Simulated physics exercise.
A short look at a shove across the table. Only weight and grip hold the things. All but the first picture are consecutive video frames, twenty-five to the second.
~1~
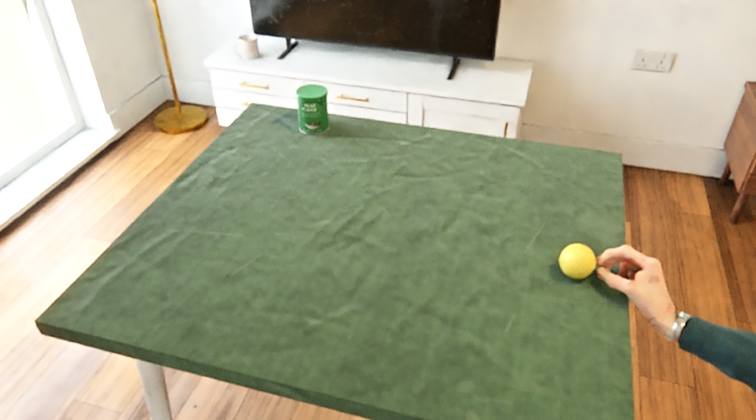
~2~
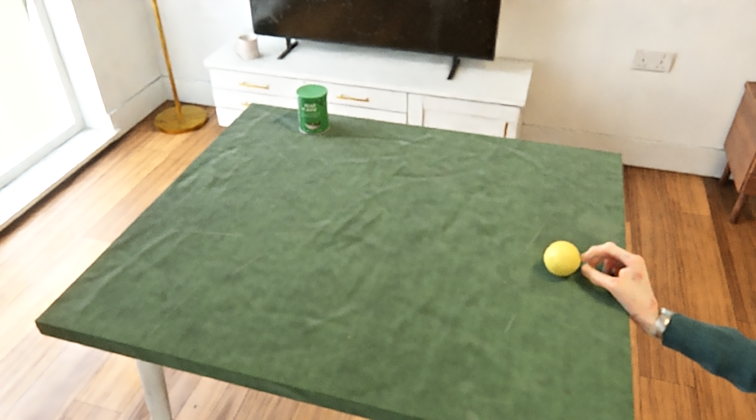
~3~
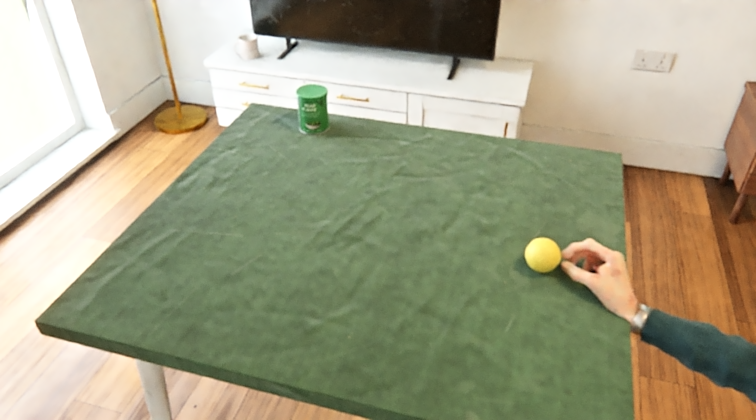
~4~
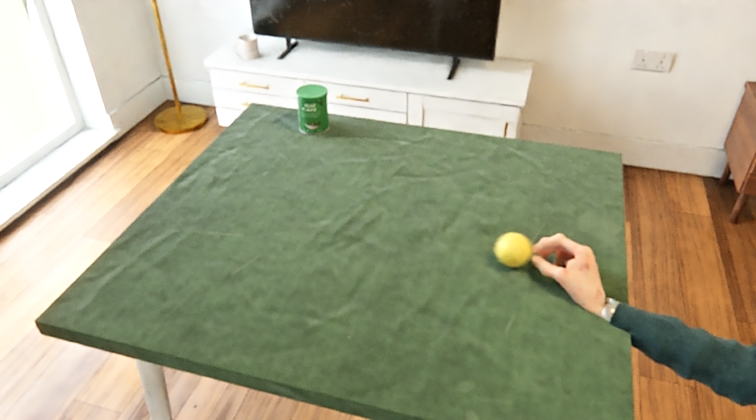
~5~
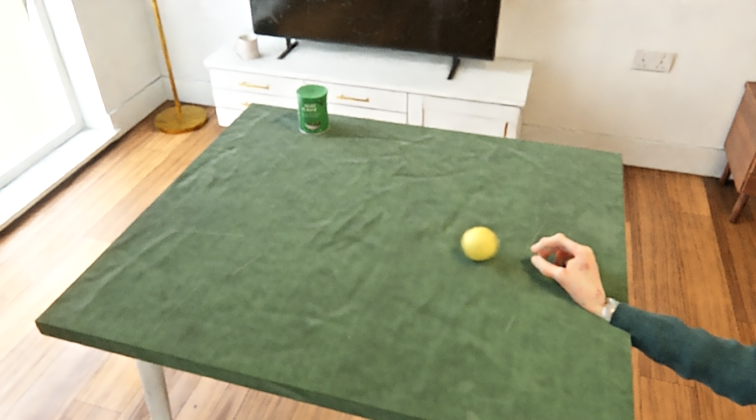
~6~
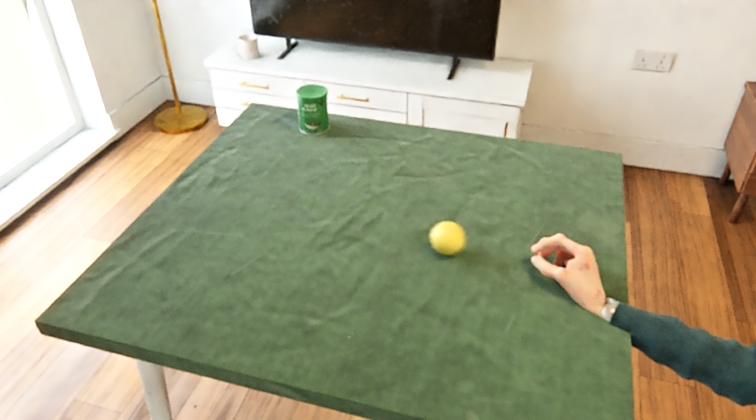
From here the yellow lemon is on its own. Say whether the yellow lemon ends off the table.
The yellow lemon falls off the table.
Then, 0.20 s past the last view, yellow lemon displaced well along near (303, 212).
Then, 0.40 s past the last view, yellow lemon displaced well along near (179, 190).
Then, 0.70 s past the last view, yellow lemon now off the table.
Then, 0.90 s past the last view, things are still on the move.
Finally, off the table, yellow lemon.
